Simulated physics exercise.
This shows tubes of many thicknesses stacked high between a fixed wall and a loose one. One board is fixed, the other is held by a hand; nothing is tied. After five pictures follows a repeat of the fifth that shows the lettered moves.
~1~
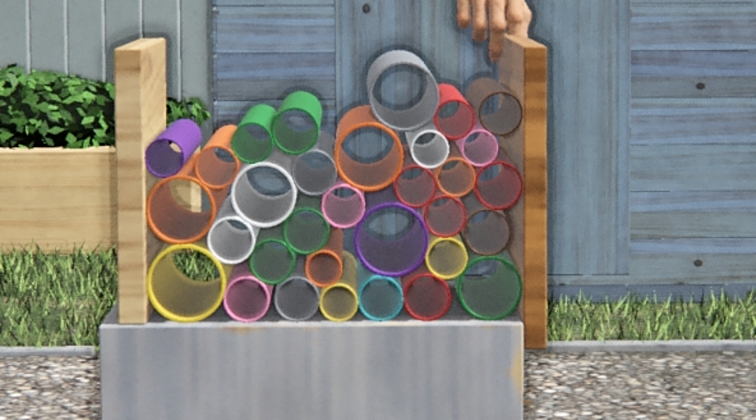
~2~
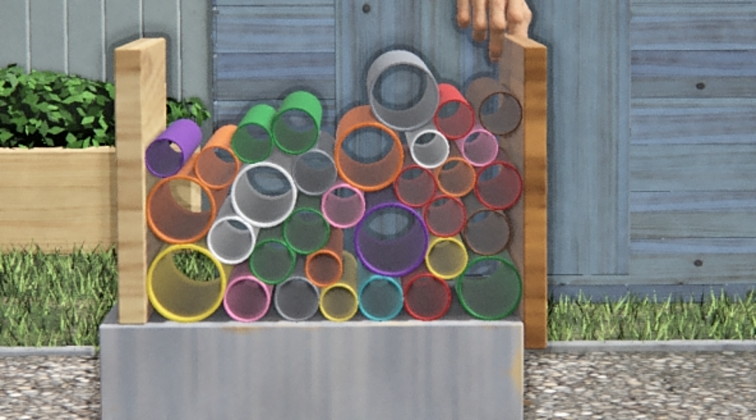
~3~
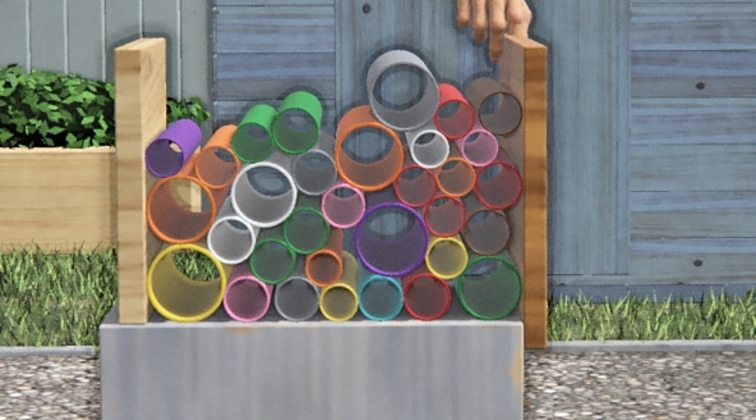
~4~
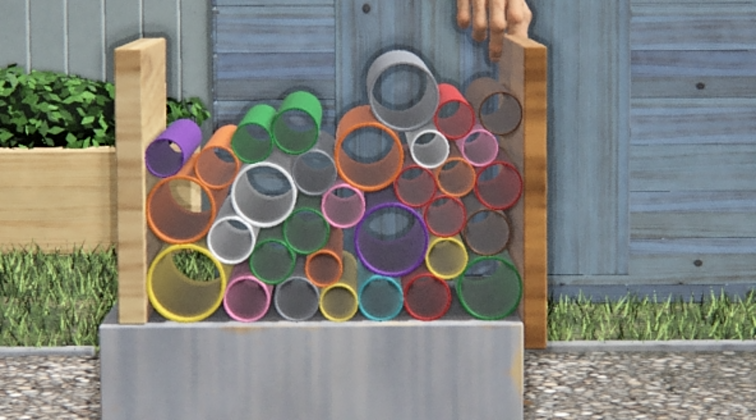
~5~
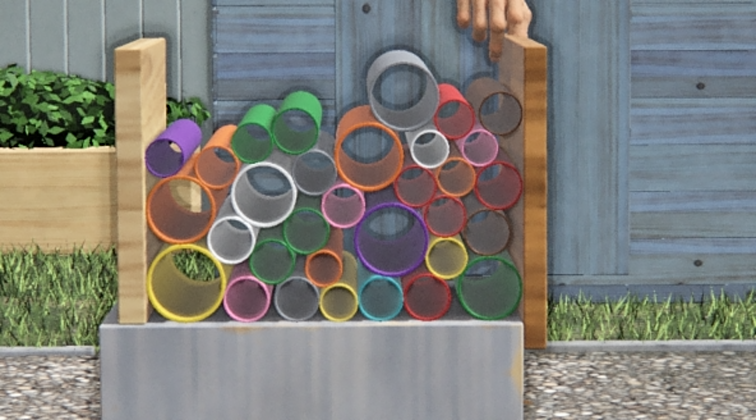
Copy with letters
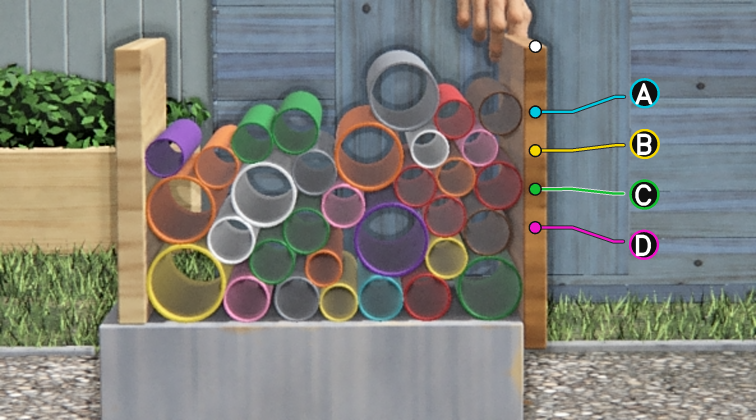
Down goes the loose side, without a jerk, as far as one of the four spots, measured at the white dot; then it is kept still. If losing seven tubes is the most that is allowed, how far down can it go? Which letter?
It can be let down to D.
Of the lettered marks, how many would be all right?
The number is four.
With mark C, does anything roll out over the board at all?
Yes, at C.
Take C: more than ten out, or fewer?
It loses fewer than ten.
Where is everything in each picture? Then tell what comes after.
A red tube (427, 297); a green tube (272, 262); a red tube (499, 186), in the first frame.
A red tube (499, 186); an orange tube (455, 178), in the second frame.
An orange tube (217, 167); a brown tube (501, 114), in the third frame.
Side board (521, 180); a yellow tube (186, 283), in the fourth frame.
A red tube (427, 297); a green tube (272, 262); a red tube (499, 186), in the fifth frame.
On the marked copy, A at (535, 112); B at (535, 151); C at (535, 189); D at (535, 228); the white dot at (535, 46).
Following D. Soon after the start, top of the board (523, 130).
Later, top of the board (523, 224).
In the end, top of the board (523, 227), five out over the board.
As for the rest, A none out over the board; B none out over the board; C two out over the board.
